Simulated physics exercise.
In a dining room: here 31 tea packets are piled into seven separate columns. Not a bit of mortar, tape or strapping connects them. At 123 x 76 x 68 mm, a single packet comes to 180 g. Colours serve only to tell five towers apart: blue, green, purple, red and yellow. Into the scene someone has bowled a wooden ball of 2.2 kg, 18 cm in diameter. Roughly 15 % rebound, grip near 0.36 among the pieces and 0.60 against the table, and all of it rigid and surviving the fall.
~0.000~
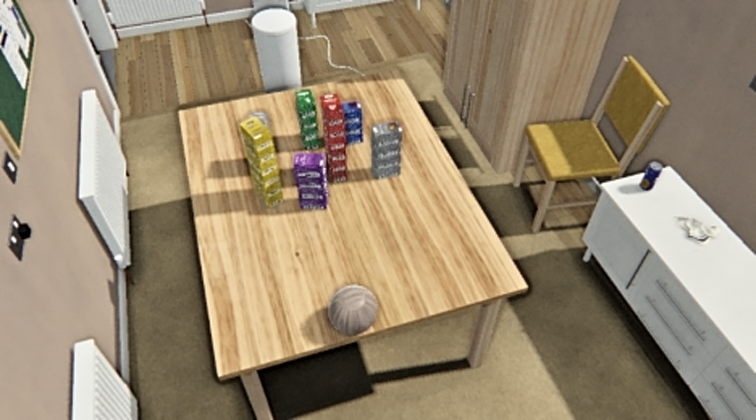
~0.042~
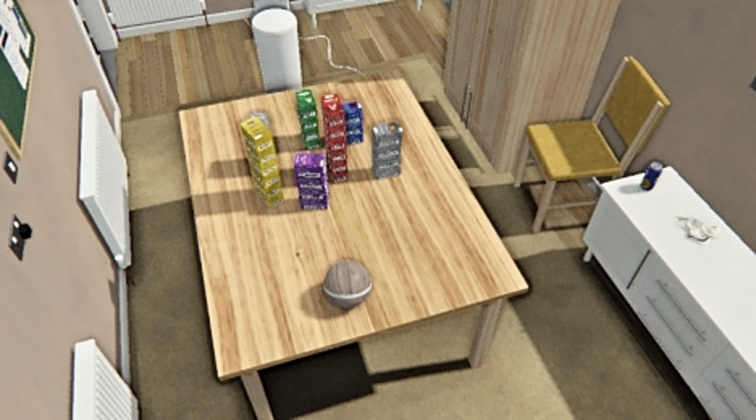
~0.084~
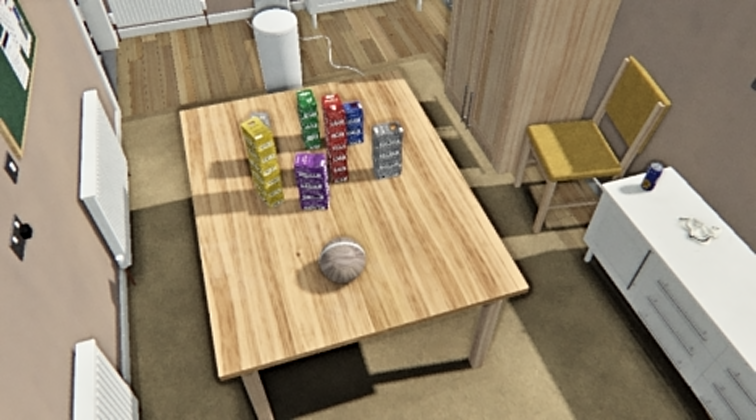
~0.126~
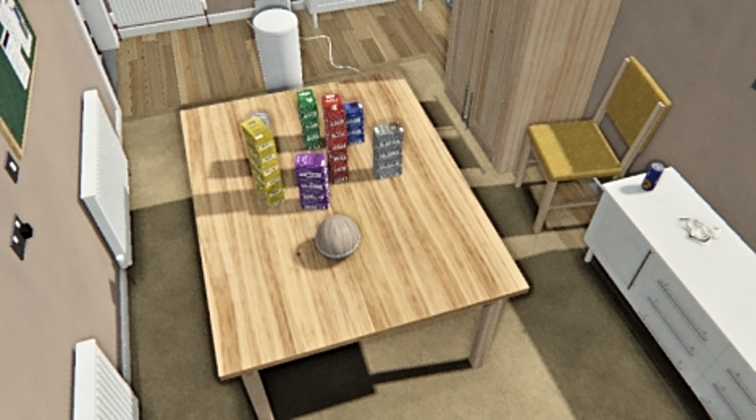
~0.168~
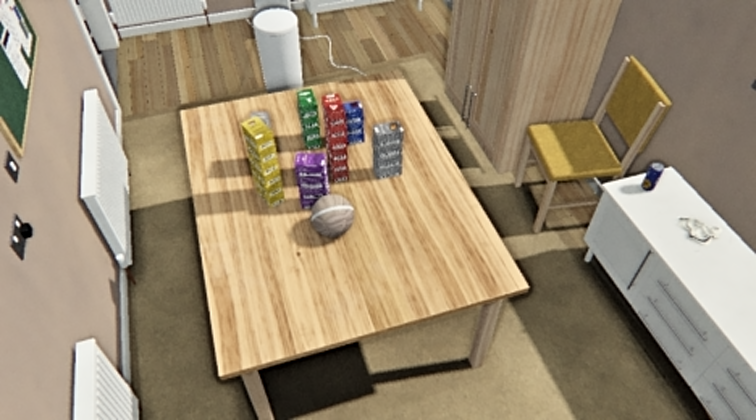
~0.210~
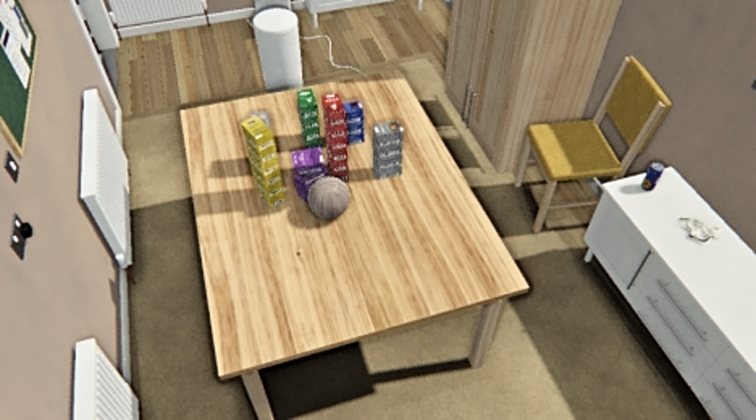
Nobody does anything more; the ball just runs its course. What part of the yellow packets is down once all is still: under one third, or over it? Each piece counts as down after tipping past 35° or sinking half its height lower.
Under one third.
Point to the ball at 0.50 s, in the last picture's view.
You'll find it near (312, 137).
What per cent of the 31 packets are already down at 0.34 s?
By then 10 %.
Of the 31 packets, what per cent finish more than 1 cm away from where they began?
Moved: 65 per cent.
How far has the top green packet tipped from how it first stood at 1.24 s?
It's at some 90 degrees.
Around 0.34 s, ball still moving; none of the 6 yellow packets down (3 of 31 in all colours); top yellow packet unmoved; top purple packet tipped 74°.
Around 0.50 s, ball still moving; none of the 6 yellow packets down (6 of 31 in all colours); top yellow packet unmoved; top purple packet on its side.
Around 0.80 s, ball still moving; none of the 6 yellow packets down (14 of 31 in all colours); top yellow packet unmoved; top red packet on its side.
Around 1.24 s, ball at rest; none of the 6 yellow packets down (14 of 31 in all colours); top yellow packet unmoved; top green packet on its side.
Finally (1.7 s), ball at rest; none of the 6 yellow packets down (14 of 31 in all colours); top yellow packet unmoved; top green packet on its side. That is 0 per cent. Seen by the last camera, middles, top yellow packet near (258, 133), top green packet near (320, 90).
